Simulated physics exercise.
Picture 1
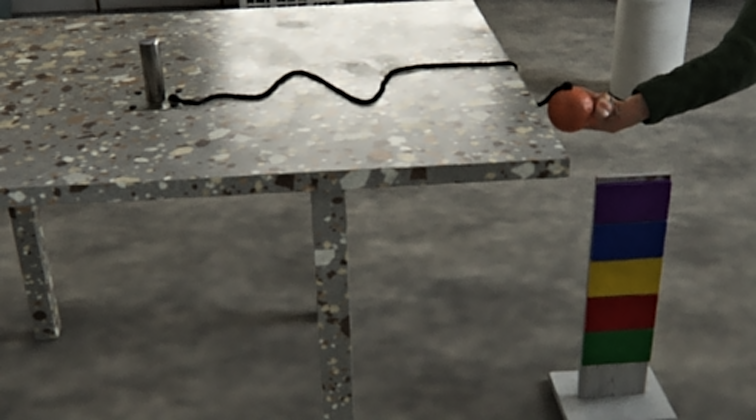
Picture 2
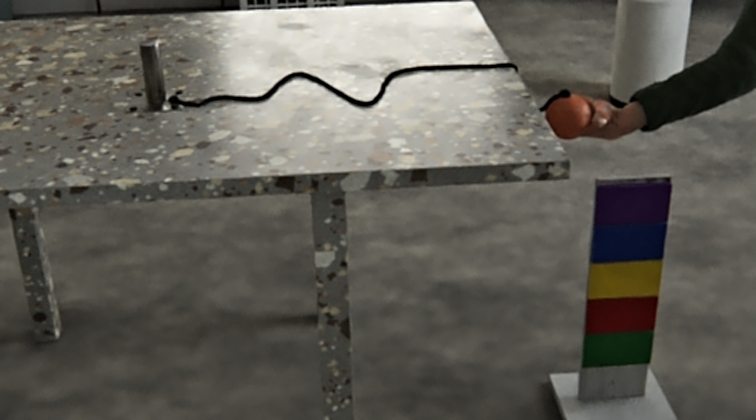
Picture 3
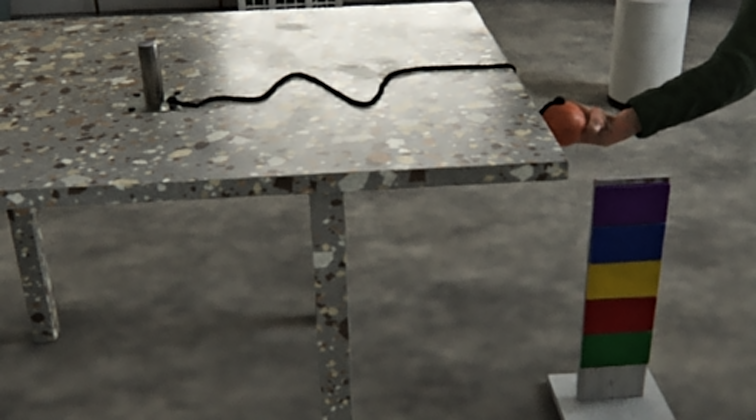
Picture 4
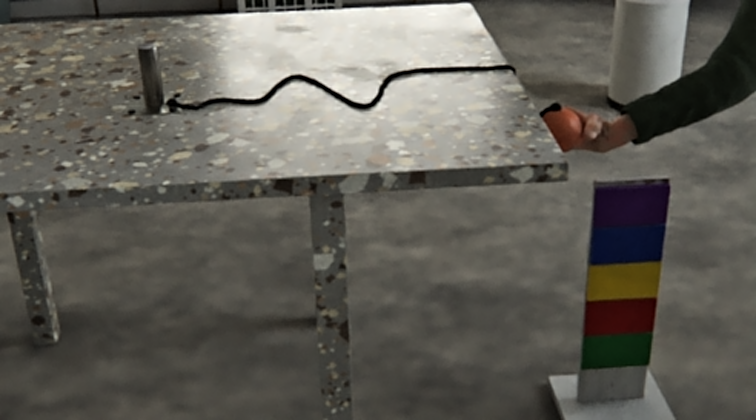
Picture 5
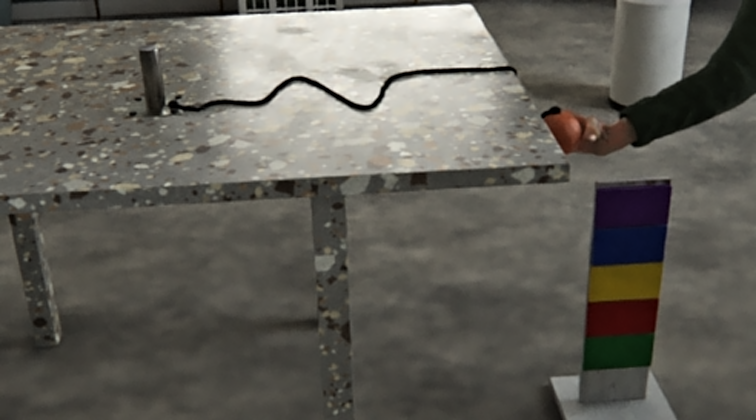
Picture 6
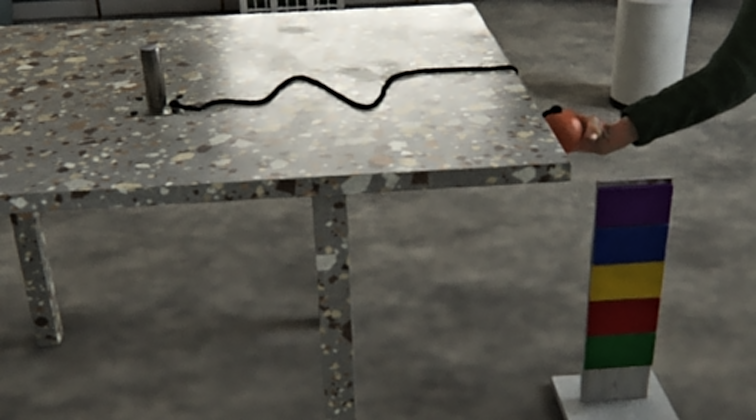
A hand in a dark green sleeve holds a round orange object just beyond the right edge of a speckled grey table, seen from slightly above in a grey-floored room. A wavy black cord runs from a metal post at left across the tabletop, with a purple, blue, yellow, red and green scale below right and a white cylinder behind. The hand lowers the object slightly, drifting left, then barely moves, while the view stays nearly steady.
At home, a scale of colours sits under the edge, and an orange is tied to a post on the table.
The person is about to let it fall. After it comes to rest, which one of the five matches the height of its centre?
The one that matches is red.
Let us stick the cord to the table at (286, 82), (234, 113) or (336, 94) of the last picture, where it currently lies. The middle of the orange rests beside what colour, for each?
In order: Yellow; red; blue.
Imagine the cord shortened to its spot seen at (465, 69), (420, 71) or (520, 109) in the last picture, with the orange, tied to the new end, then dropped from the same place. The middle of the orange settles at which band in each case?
First try: Purple; second try: No band; third try: Yellow.
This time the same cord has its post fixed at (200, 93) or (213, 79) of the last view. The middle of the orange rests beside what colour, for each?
For the first spot, green; for the second, green.
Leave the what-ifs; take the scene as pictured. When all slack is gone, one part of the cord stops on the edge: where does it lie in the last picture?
At (384, 93), roughly.
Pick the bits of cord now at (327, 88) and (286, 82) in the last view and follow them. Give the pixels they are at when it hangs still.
Around (416, 92); the other one around (348, 95).
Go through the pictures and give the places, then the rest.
The first picture shows orange (570, 109); purple (634, 204); blue (630, 242); yellow (626, 279); red (622, 314); green (618, 348).
The second picture shows orange (568, 117); cord through (209, 100) (285, 79) (349, 98) (391, 75) (493, 66).
The third picture shows orange (563, 124).
The fourth picture shows orange (559, 131); cord through (207, 103) (283, 81) (347, 101) (390, 77) (491, 68).
The fifth picture shows orange (558, 134).
The sixth picture shows orange (560, 133); cord through (209, 104) (286, 82) (349, 101) (392, 78) (493, 68).
Early on, orange near (543, 323); level with red.
Midway, orange near (479, 330); level with red.
Near the end, orange near (538, 345); level with red.
Finally, orange near (510, 349); level with red. Its middle rests at the red band.
